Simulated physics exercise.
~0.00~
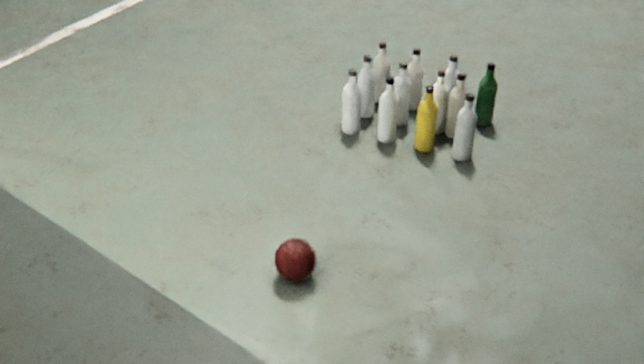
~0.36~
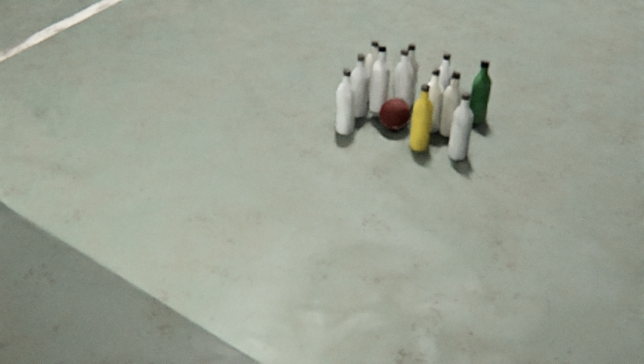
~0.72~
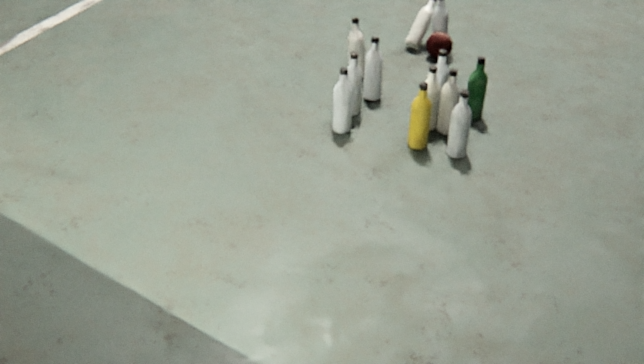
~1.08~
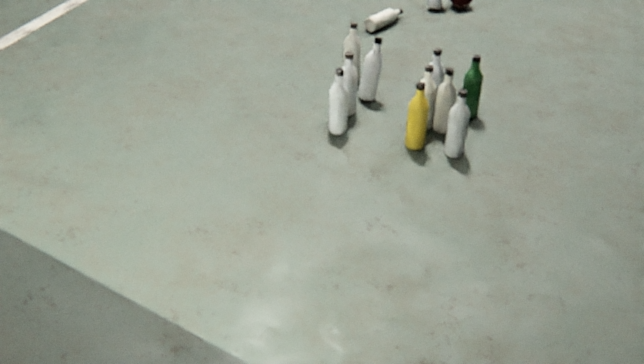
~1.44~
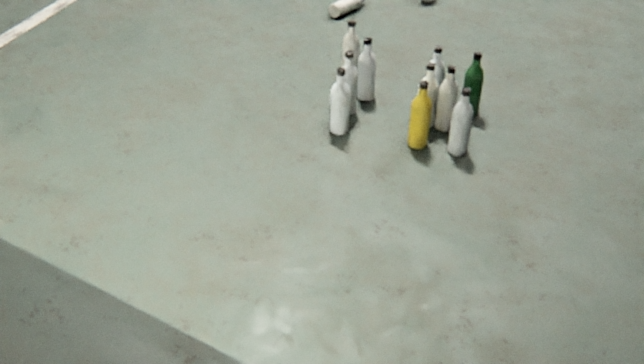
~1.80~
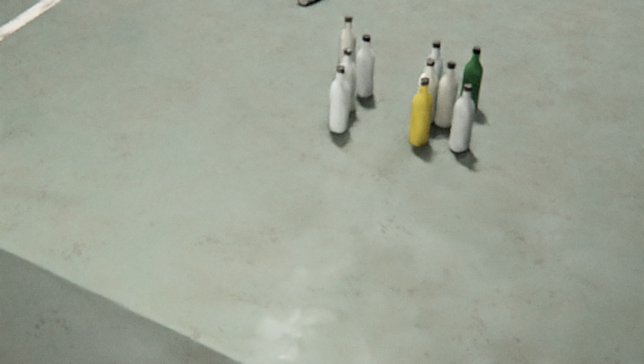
Red ball rolling into a cluster of capped bottles, toppling two white ones at the back while yellow and green stay standing.
